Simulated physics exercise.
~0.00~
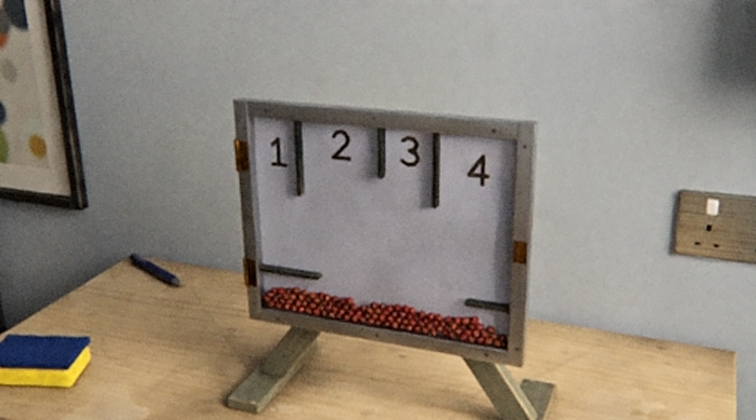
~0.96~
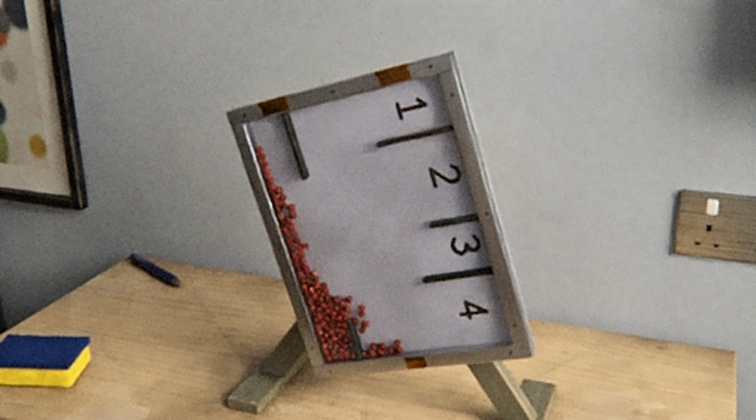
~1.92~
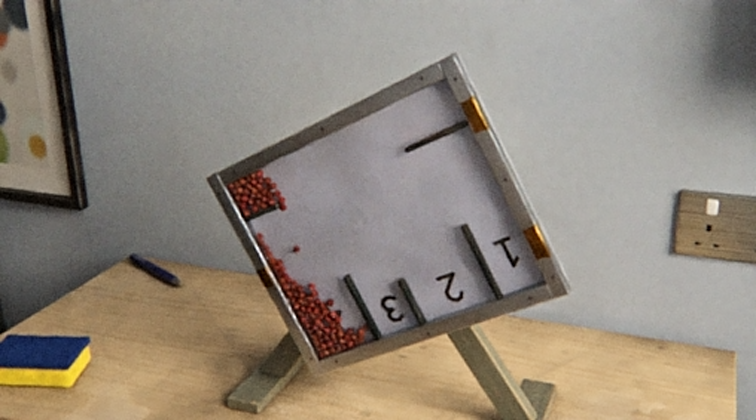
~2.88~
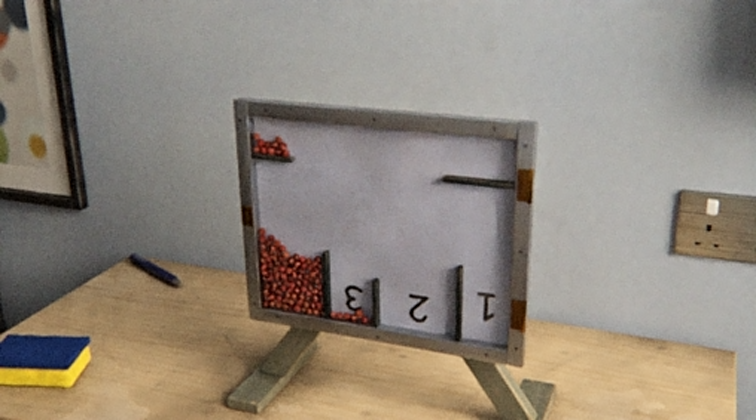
On a wooden table, a framed case of red beads turning upside down, most settling in pocket four, some on a ledge.
